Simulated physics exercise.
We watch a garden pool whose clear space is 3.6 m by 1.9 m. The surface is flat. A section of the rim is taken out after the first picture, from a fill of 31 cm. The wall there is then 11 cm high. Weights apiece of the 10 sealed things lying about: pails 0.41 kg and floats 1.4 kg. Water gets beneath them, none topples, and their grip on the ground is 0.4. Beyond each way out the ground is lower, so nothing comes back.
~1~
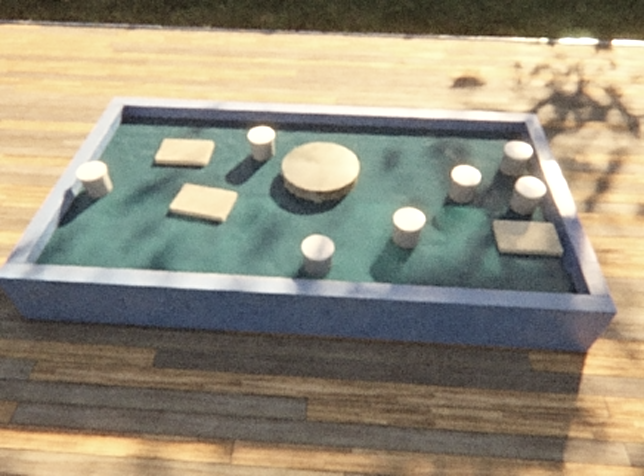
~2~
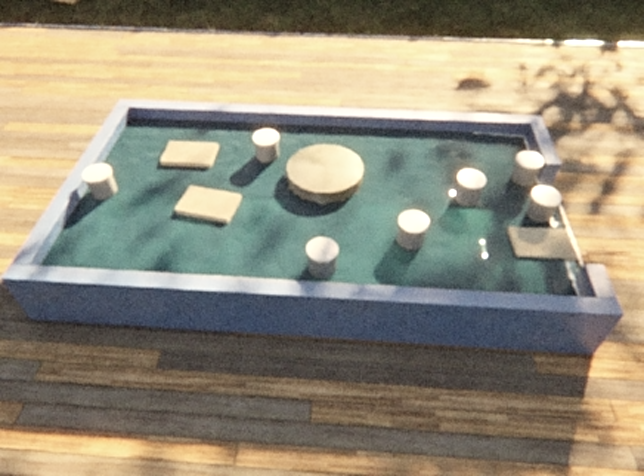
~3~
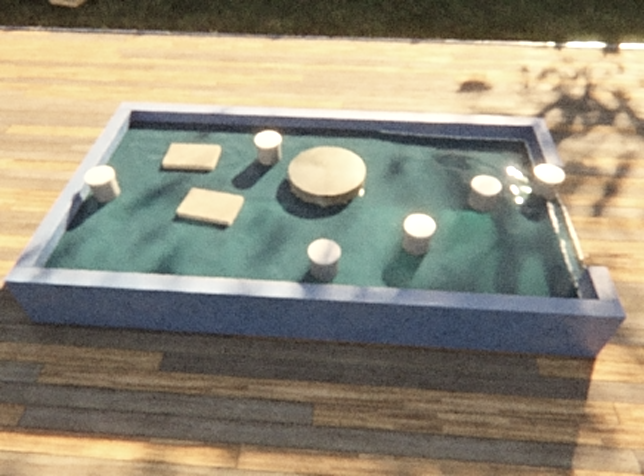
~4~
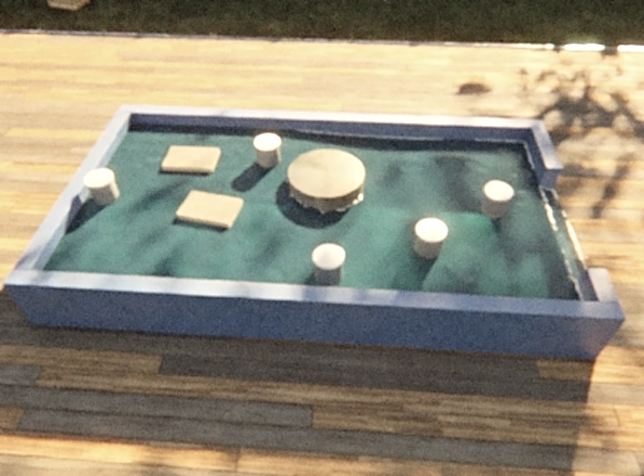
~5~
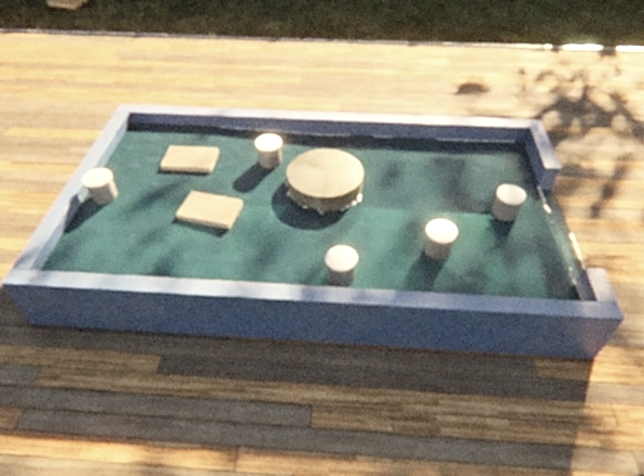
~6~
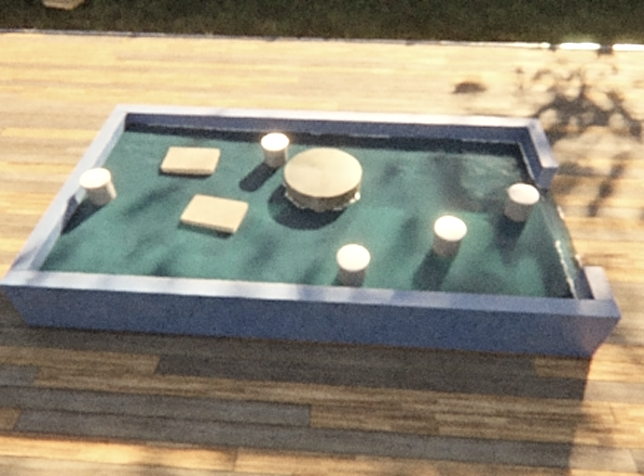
In a garden pool, a right rim section vanishes and nearby floating objects drift out.
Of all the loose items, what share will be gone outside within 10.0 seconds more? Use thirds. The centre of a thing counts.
It is between one and two thirds.
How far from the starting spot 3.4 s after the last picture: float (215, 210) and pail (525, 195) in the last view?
In that order: 40 cm, washed out.
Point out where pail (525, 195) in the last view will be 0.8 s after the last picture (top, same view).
Near (556, 200).
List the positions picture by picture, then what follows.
In the first picture, a pail at (466, 175), afloat; a pail at (409, 219) floats; 31 cm deep round most things; 0 of 10 have shifted.
In the second picture, a pail at (472, 179), afloat; a pail at (414, 221) floats; about 2000 L in view; 3 of 10 have shifted.
In the third picture, a pail at (486, 185), afloat, 10 cm from its start; a pail at (420, 226) floats; 30 cm deep round most things; 4 of 10 have shifted.
In the fourth picture, a pail at (499, 191) floats, 20 cm from its start; a pail at (432, 230) floats, 11 cm from its start; about 1920 L in view; 5 of 10 have shifted.
In the fifth picture, a pail at (512, 194), afloat, 30 cm from its start; a pail at (442, 231) floats, 19 cm from its start; 27 cm deep round most things; 6 of 10 have shifted.
In the sixth picture, a pail at (524, 194) floats, 41 cm from its start; a pail at (451, 228) floats, 27 cm from its start; 27 cm deep round most things; 8 of 10 have shifted.
Then, 0.8 s after the last picture 3 of 10 are out; 7 afloat.
Then, 3.4 s after the last picture 4 of 10 are out; 6 afloat.
Then, 6.0 s after the last picture 5 of 10 are out; 5 afloat.
Then, 10.0 s after the last picture 5 of 10 are out; 5 afloat.
